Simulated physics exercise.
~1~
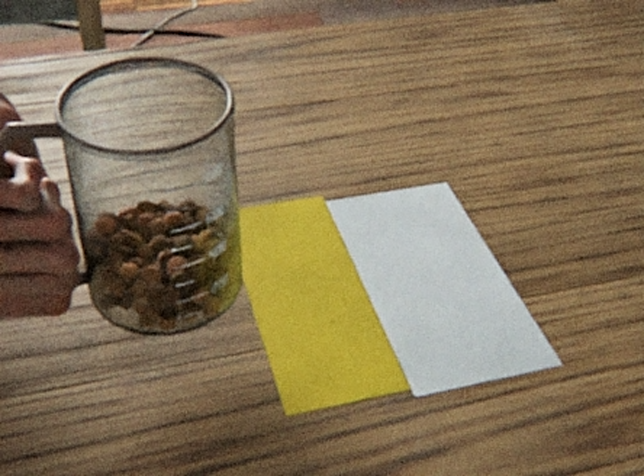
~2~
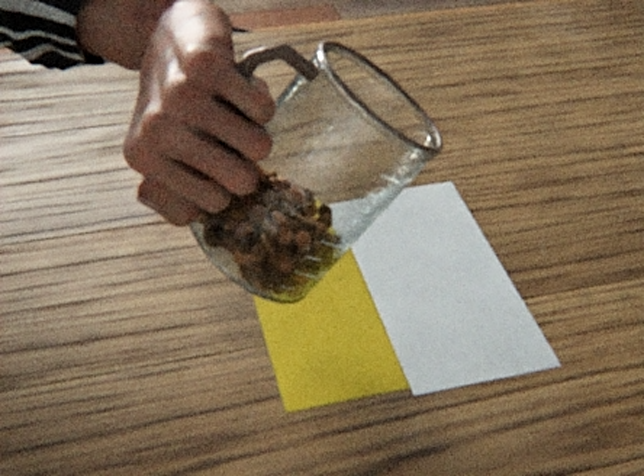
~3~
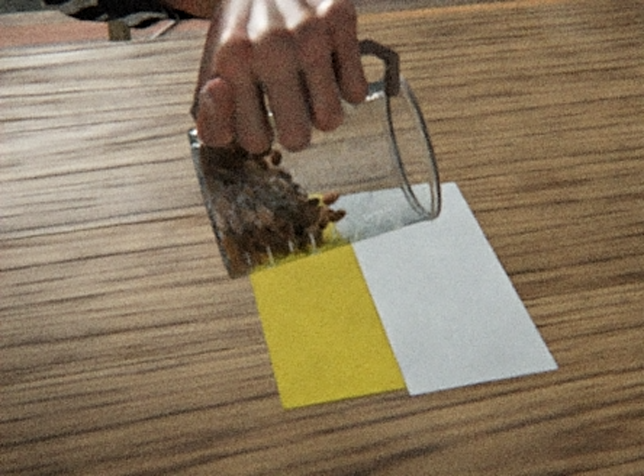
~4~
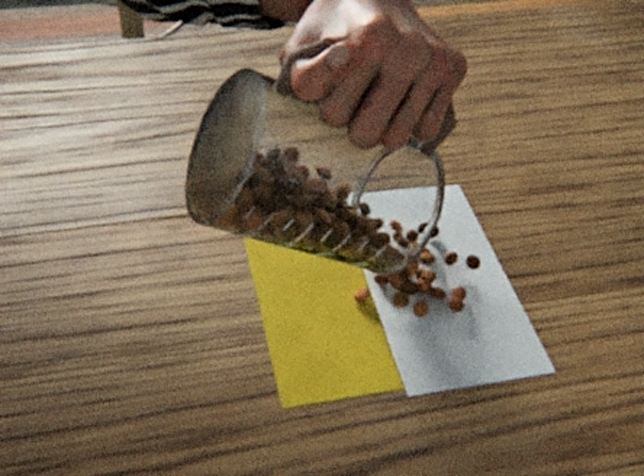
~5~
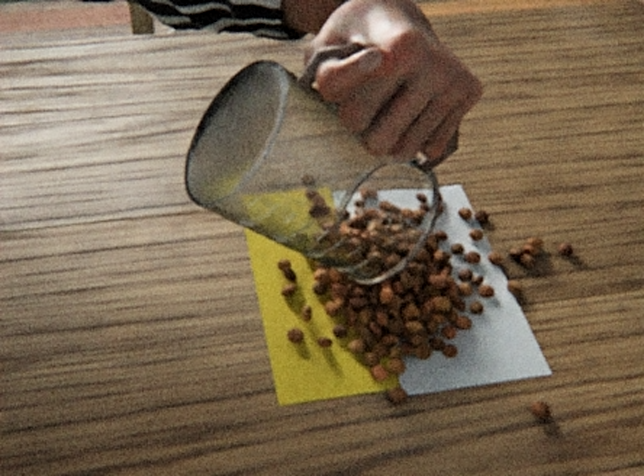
A hand in a striped sleeve holds a clear jug partly filled with brown cat kibble at the left of a wooden table, seen from above at an angle. A yellow mat and a white mat lie side by side, the white one on the right. The hand carries the jug rightward over the mats and tips it onto its side. Tilting further, it lets kibble spill from the rim onto the white mat. The pieces end heaped mostly on white, with many on yellow and a few scattered on the bare wood, the jug still tipped above.
